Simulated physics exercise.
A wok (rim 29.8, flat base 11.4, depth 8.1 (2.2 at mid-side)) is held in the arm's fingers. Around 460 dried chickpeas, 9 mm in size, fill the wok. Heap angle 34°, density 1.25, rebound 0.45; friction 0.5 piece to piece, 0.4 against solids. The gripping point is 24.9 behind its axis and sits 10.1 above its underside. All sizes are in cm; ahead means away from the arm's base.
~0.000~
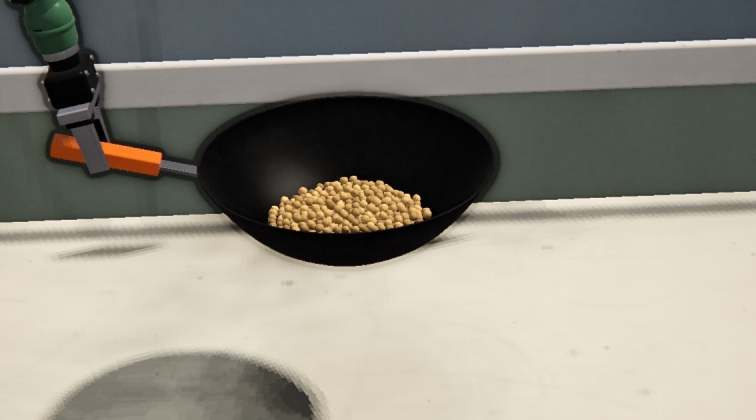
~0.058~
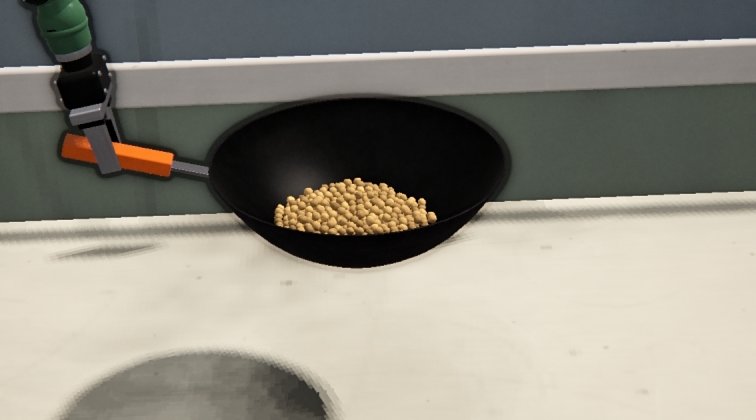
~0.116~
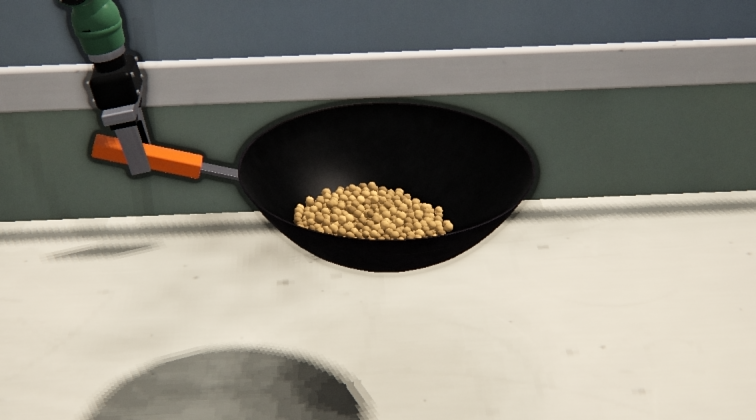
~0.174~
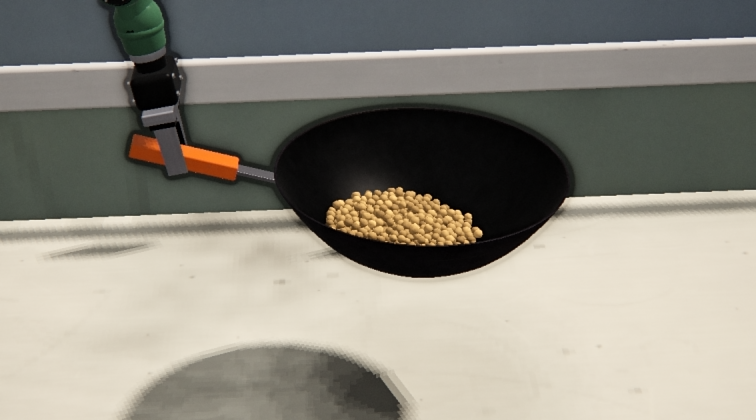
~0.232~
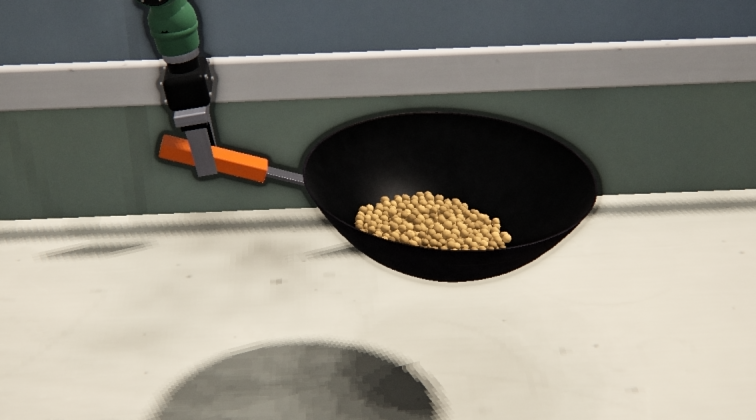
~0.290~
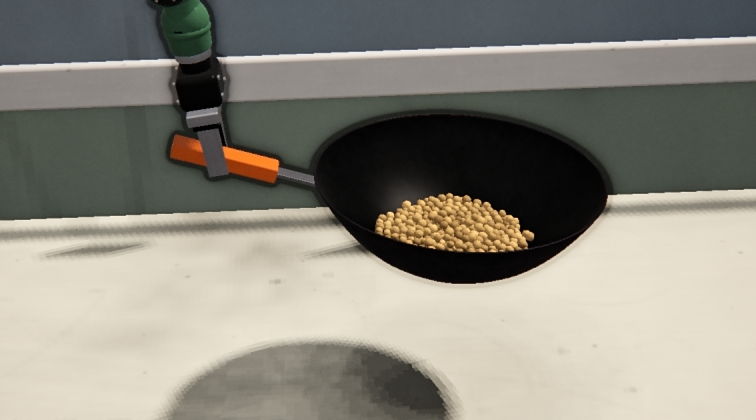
A pale, faintly marked surface lies before a green and blue-grey wall crossed by a light grey band, seen from slightly above by a camera that stays still. A green and black robot arm at the upper left grips the orange handle of a black wok holding a heap of tan chickpeas. The arm carries the wok rightward, tilting it slightly, while the chickpeas shift leftward inside, then back toward the middle, and a round shadow slides along below.
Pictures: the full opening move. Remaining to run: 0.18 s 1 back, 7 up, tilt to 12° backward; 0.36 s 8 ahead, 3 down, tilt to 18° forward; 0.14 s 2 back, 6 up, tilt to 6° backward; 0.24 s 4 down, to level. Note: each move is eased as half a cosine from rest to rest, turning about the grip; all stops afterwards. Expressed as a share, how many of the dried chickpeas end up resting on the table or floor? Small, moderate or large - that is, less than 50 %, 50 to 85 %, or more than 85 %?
Small.
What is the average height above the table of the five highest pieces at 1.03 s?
About 47 cm.
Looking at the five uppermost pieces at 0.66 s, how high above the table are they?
Some 31 cm.
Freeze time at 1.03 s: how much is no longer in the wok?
About 10 % up to now.
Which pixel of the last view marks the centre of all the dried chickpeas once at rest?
The centre sits near pixel (561, 173).
After 0.66 s, tilted 4° forward, highest piece 32 above the table; 458 in the wok.
After 1.03 s, tilted 5° backward, highest piece 48 above the table; 401 in the wok, 57 in flight or on a rim.
After 1.41 s, level, highest piece 34 above the table; 287 in the wok, 13 on the table or floor, 158 in flight or on a rim.
After 2.46 s, level, highest piece 27 above the table; 287 in the wok, 171 on the table or floor.
At rest, 287 in the wok, 171 on the table or floor. That is 37 % on the table or floor.
